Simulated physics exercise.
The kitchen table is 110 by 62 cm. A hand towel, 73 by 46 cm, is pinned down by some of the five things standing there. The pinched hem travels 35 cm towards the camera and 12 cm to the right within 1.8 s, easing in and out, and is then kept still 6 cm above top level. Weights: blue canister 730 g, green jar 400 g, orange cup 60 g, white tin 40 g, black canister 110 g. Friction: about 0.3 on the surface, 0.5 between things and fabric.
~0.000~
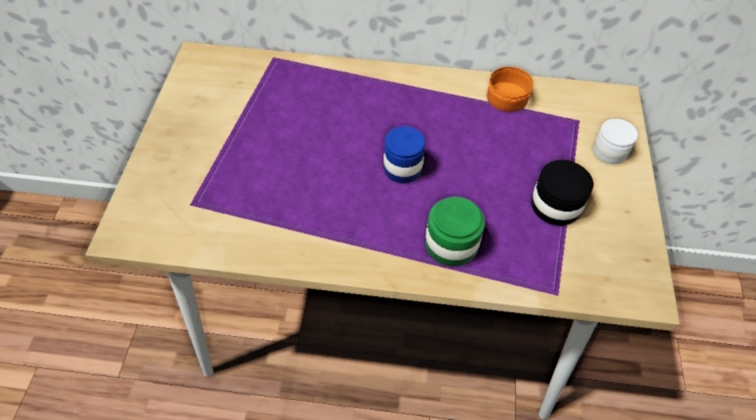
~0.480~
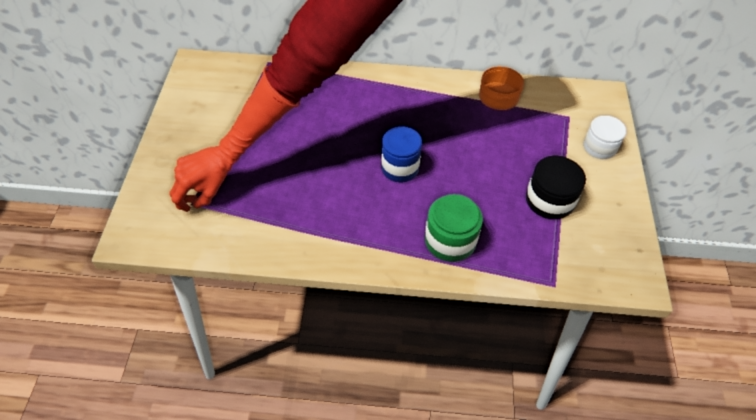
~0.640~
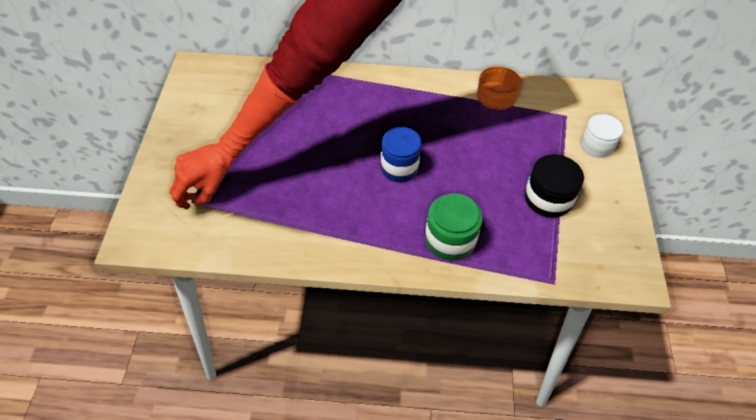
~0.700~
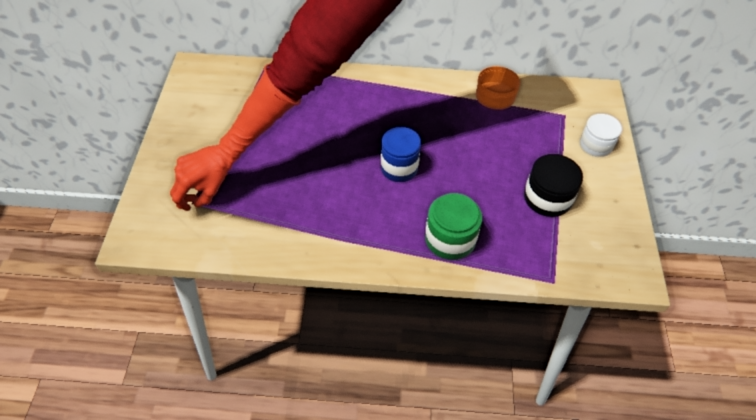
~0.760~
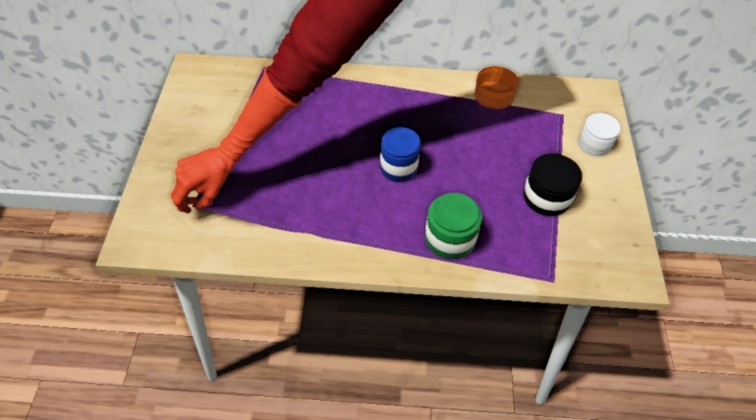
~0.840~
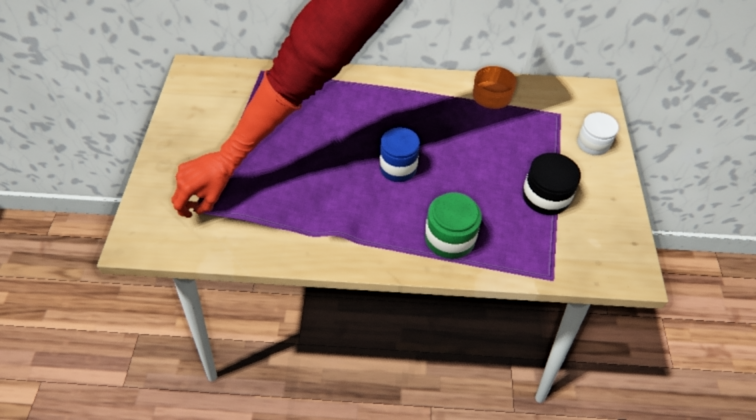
A red-sleeved arm in an orange-red glove reaches over a pale wooden kitchen table, seen from above against a grey patterned wall. On and beside a purple hand towel stand a blue canister mid-cloth, a green jar in front, a black canister and white tin at right, and an orange cup behind. Gripping the towel's left corner, the hand draws it slightly towards the camera and right, the cloth shifting a little.
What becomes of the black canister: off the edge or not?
Result: Black canister remains up there.
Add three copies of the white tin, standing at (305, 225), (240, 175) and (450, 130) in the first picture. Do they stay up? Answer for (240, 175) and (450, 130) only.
In that order: Falls off, stays on.
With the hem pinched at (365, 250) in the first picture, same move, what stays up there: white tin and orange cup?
Then: White tin remains, orange cup stays on.
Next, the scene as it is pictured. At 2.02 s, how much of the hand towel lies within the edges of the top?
Some 85 per cent of it.
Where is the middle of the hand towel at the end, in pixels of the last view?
Around (341, 212).
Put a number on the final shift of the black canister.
About: Black canister 15 cm.
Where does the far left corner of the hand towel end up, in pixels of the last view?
Near (145, 209).
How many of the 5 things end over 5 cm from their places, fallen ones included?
That makes 3.
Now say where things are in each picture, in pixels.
In the first frame, black canister (567, 179); hand towel corners (190, 205) (273, 57) (580, 121) (558, 296).
In the second frame, hand towel corners (268, 62) (570, 117); grip (191, 205).
In the third frame, hand towel corners (267, 64) (567, 116); grip (191, 203).
In the fourth frame, hand towel corners (266, 66) (565, 115); grip (192, 204).
In the fifth frame, hand towel corners (264, 67) (564, 115); grip (192, 207).
In the sixth frame, black canister (556, 171); hand towel corners (261, 71) (561, 114) (554, 281); grip (193, 211).
At 1.2 s, 100 % of the hand towel is still over the top; black canister 2 cm off its start, blue canister 3 cm off its start, orange cup 2 cm off its start.
At 1.6 s, 95 % of the hand towel is still over the top; black canister 7 cm off its start, blue canister 11 cm off its start, orange cup 7 cm off its start.
At 2.0 s, 85 % of the hand towel is still over the top; black canister 12 cm off its start at (506, 144), blue canister 18 cm off its start at (354, 200), orange cup 12 cm off its start at (446, 80).
At 2.4 s, 80 % of the hand towel is still over the top; black canister 14 cm off its start, blue canister 22 cm off its start, orange cup 14 cm off its start.
At 4.0 s, 80 % of the hand towel is still over the top; black canister 14 cm off its start at (491, 146), blue canister 22 cm off its start at (346, 215), orange cup 14 cm off its start at (436, 81), green jar 3 cm off its start at (451, 220).
